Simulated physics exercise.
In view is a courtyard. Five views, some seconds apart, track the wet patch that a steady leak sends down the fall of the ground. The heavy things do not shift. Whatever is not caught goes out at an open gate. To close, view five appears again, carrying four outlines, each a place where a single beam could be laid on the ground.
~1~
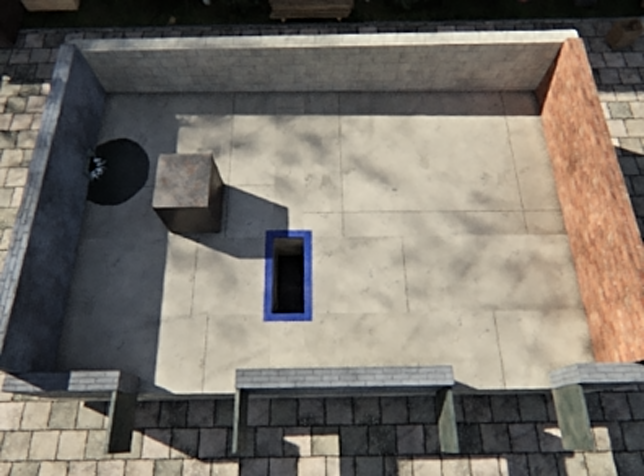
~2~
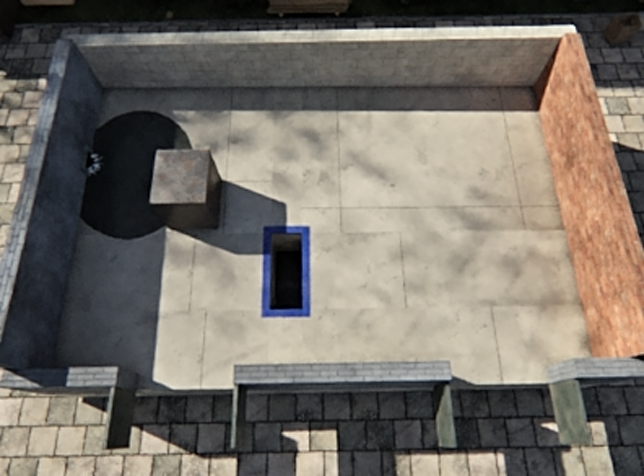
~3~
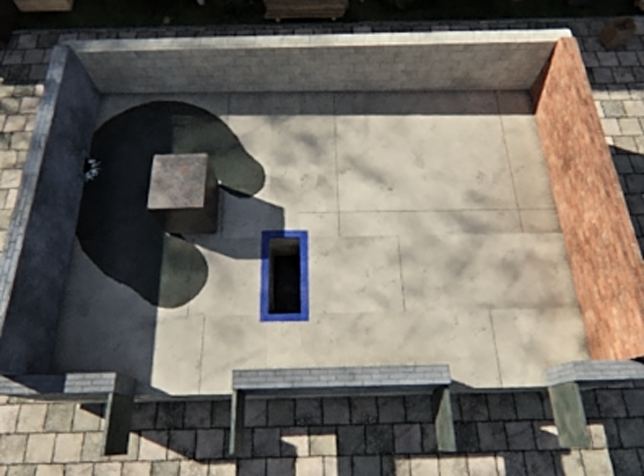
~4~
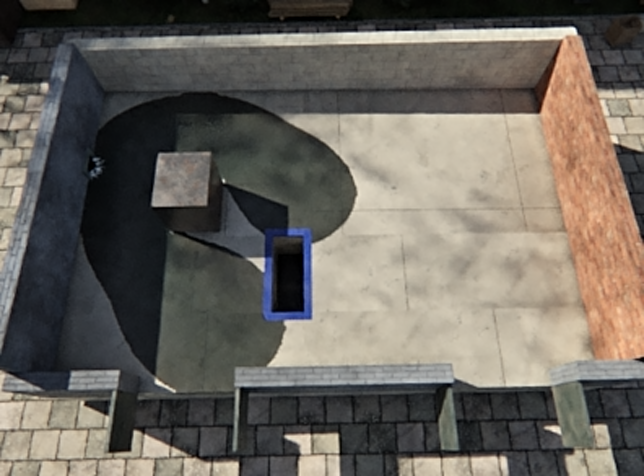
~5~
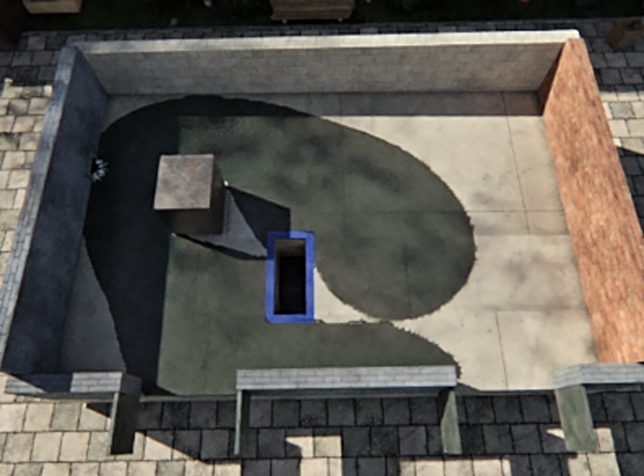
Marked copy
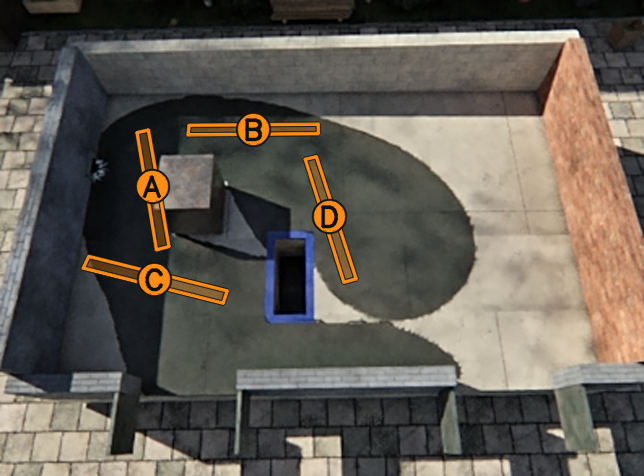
Dark water spreads from the left wall around a block and reaches the blue-rimmed drain pit.
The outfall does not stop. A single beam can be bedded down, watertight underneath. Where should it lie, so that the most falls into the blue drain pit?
C.
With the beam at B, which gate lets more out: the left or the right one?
More leaves on the right.
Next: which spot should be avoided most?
That is spot A.
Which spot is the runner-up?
D.
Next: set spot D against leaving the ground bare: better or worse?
Better.
In orange, A from (142, 131) to (162, 248); B from (188, 130) to (318, 128); C from (86, 262) to (225, 297); D from (310, 157) to (350, 280).
With A, about 5 % of the stream goes into the blue drain pit, about 91 % out by the gates.
With B, about 11 % of the stream goes into the blue drain pit, about 87 % out by the gates.
With C, about 49 % of the stream goes into the blue drain pit, about 50 % out by the gates.
With D, about 26 % of the stream goes into the blue drain pit, about 72 % out by the gates.
